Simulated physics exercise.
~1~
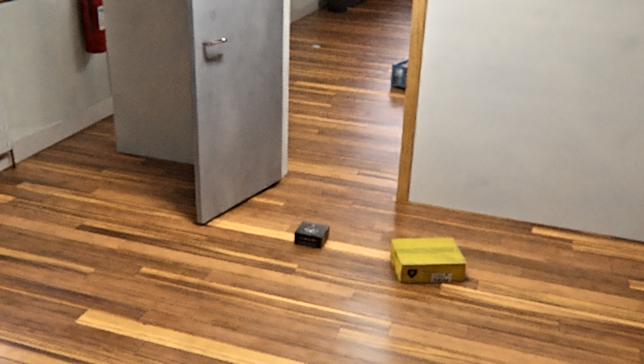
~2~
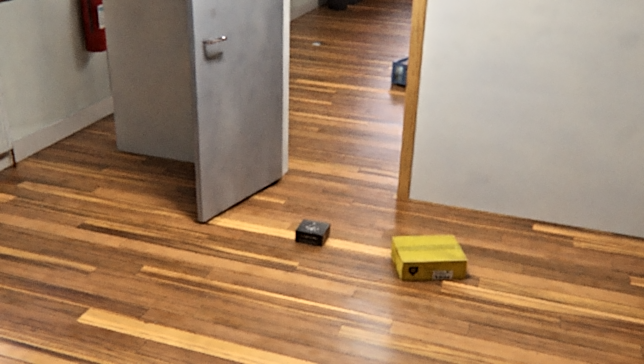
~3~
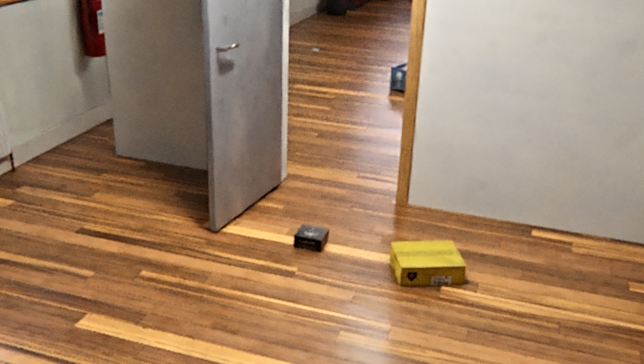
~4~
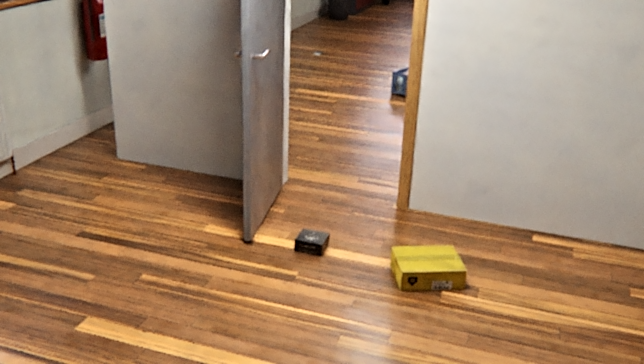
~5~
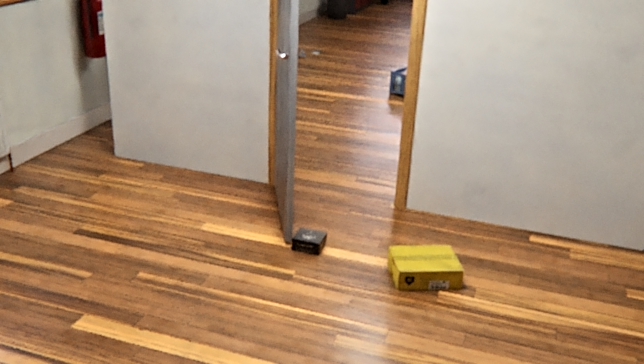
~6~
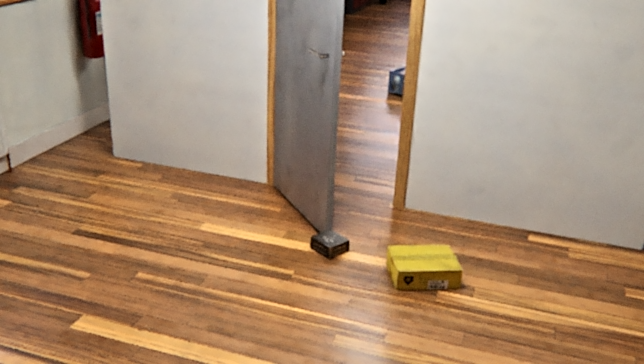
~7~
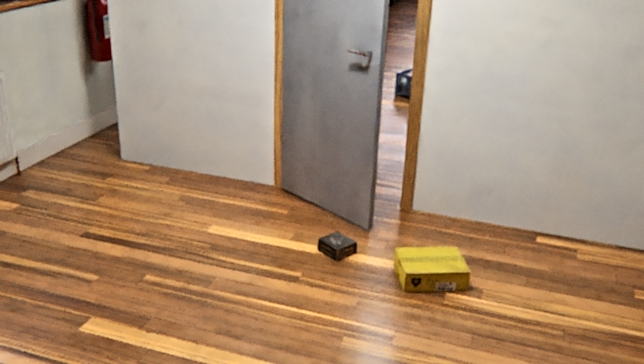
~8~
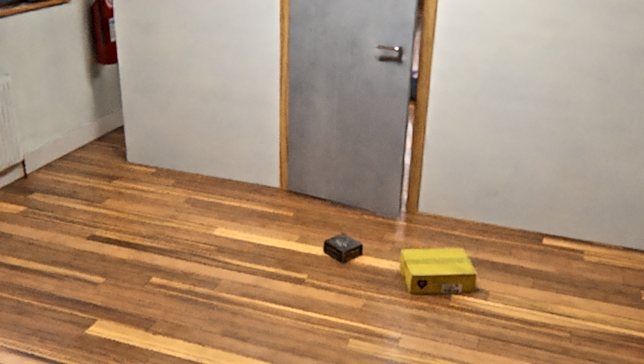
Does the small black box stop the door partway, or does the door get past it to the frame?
The door gets past it. It nudges the black box a little to the right and swings on until it is all but closed at the frame.
Grey door swinging toward its frame, nudging a small black box slightly right and ending almost shut beside a yellow parcel.
